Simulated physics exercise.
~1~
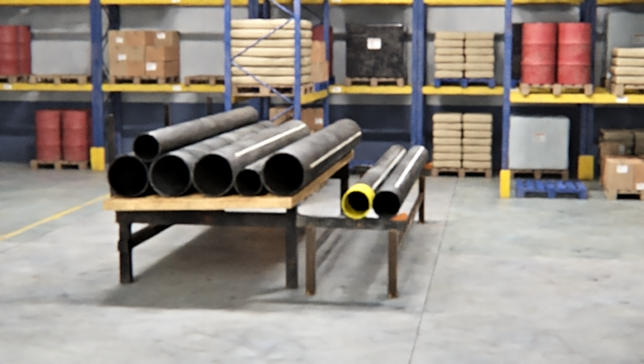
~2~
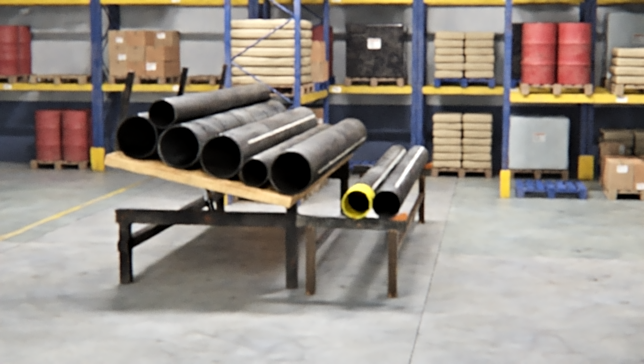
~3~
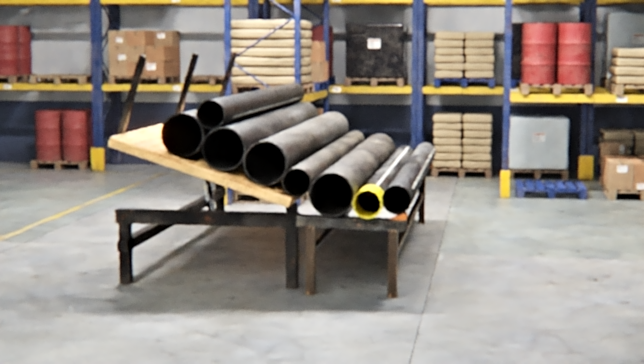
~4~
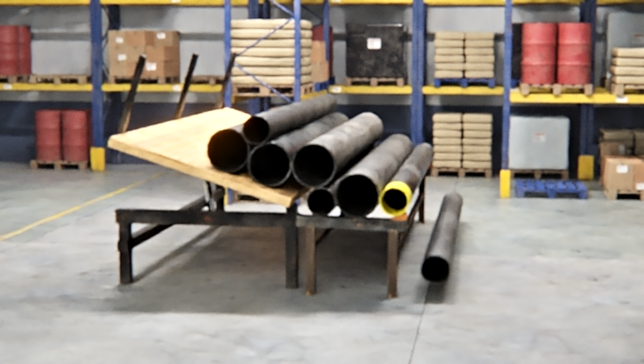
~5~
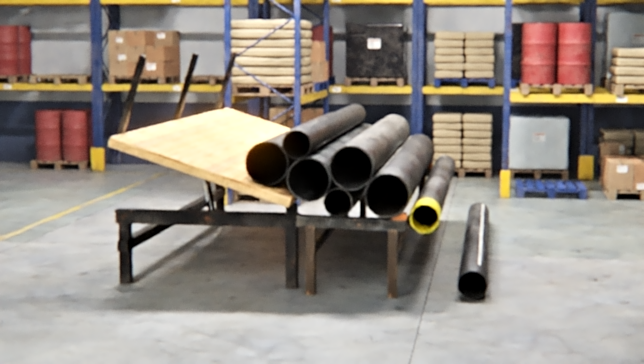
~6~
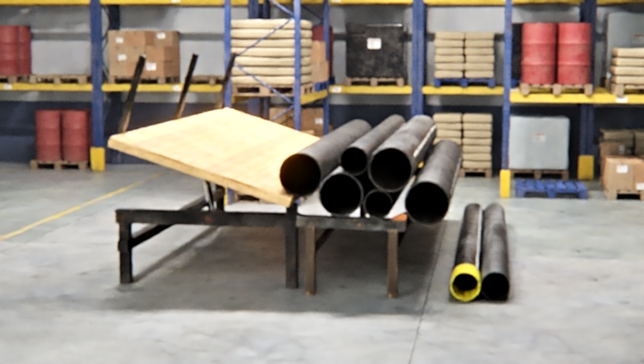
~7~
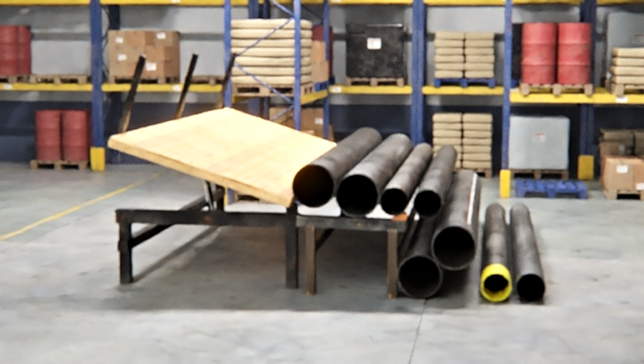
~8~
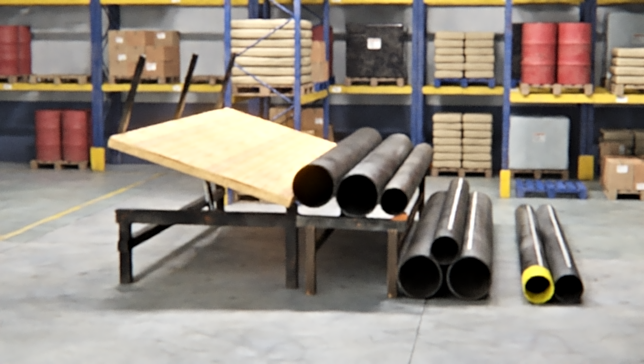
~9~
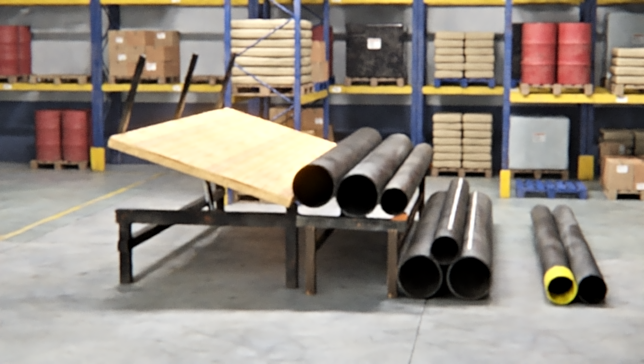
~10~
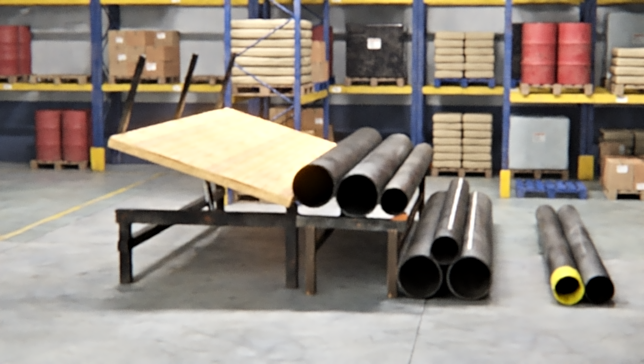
The clip shows a wooden deck tilting towards a lower rack in a warehouse, sending black pipes rolling right against a yellow-ended one, which drops off the rack's end and rolls along the floor, ending beside a black pipe, with three pipes left on the rack.
